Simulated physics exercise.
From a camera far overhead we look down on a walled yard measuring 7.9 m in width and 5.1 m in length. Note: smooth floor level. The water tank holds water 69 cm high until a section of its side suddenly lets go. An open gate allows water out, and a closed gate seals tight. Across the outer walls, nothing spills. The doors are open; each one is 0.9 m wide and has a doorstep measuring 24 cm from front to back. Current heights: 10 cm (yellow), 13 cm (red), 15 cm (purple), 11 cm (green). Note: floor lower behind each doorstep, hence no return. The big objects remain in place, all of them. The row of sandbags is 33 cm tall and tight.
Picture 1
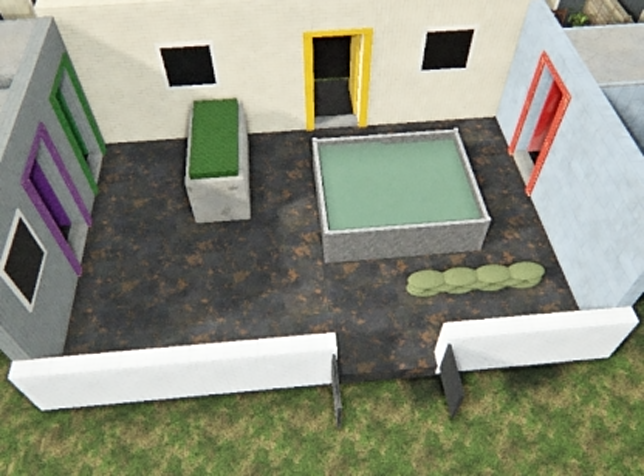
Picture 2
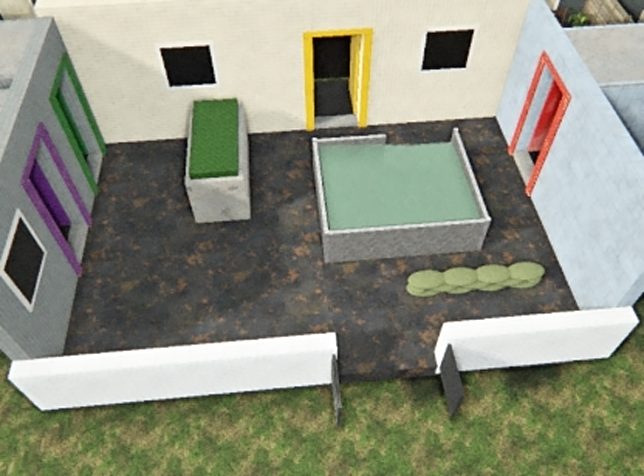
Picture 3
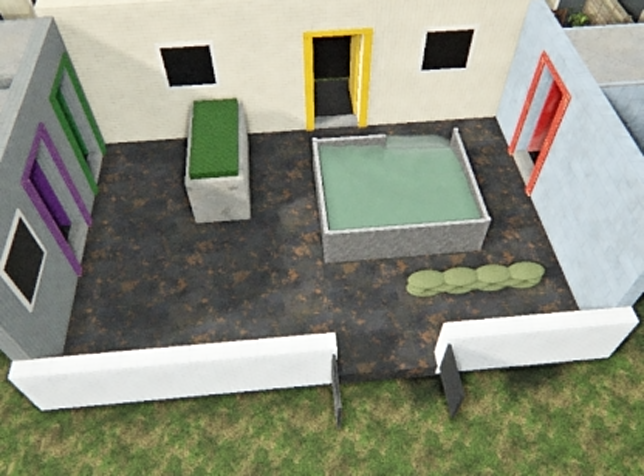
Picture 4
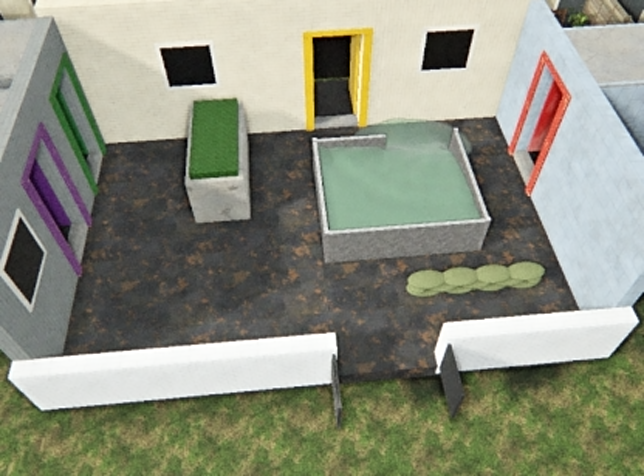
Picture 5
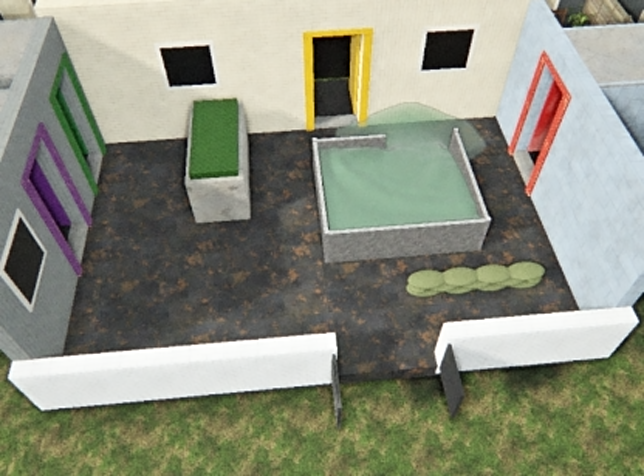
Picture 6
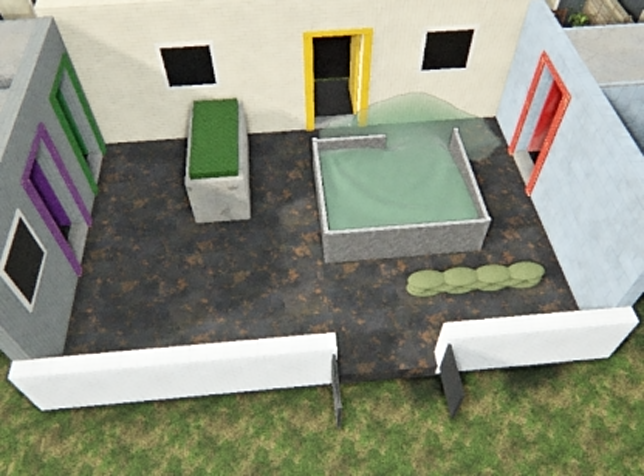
Greenish water pours out through a gap in the tank's far side and spreads outside.
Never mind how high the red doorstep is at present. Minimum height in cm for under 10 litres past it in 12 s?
Approx. 17 cm.
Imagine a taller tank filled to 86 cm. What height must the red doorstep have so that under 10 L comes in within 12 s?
Roughly 22 centimetres would do it.
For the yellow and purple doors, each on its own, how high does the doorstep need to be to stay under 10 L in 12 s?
You'd want about 15 centimetres at yellow and about 6.0 centimetres at purple.
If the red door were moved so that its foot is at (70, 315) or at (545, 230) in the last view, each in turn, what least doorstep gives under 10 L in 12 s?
Roughly 14.0 cm for the first and 17 cm for the second.
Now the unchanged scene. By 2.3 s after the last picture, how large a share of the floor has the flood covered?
45 %.
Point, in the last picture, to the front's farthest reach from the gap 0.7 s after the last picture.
(243, 135).
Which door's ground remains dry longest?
I'd say the purple door.
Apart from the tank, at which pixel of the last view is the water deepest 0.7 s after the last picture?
Around pixel (490, 118).
Then, 0.7 s after the last picture water covers 15 % of the floor, deepest (64 cm) near (490, 118); it has not reached the red door.
Then, 2.3 s after the last picture water covers 45 % of the floor, deepest (40 cm) near (490, 118); 18 cm at the red door, 9 litres in over its 13 cm doorstep.
Then, 11.3 s after the last picture water covers 95 % of the floor, deepest (20 cm) near (106, 145); 7 cm at the red door, 31 litres in over its 13 cm doorstep.
At the red door as built, the water peaked near 18 cm, 1.9 s after the last picture.
With a doorstep of 13.5 cm, 27 litres would have come in within the 12 s; with 18.5 cm, 5 litres. So under 10 litres takes about 17 cm.
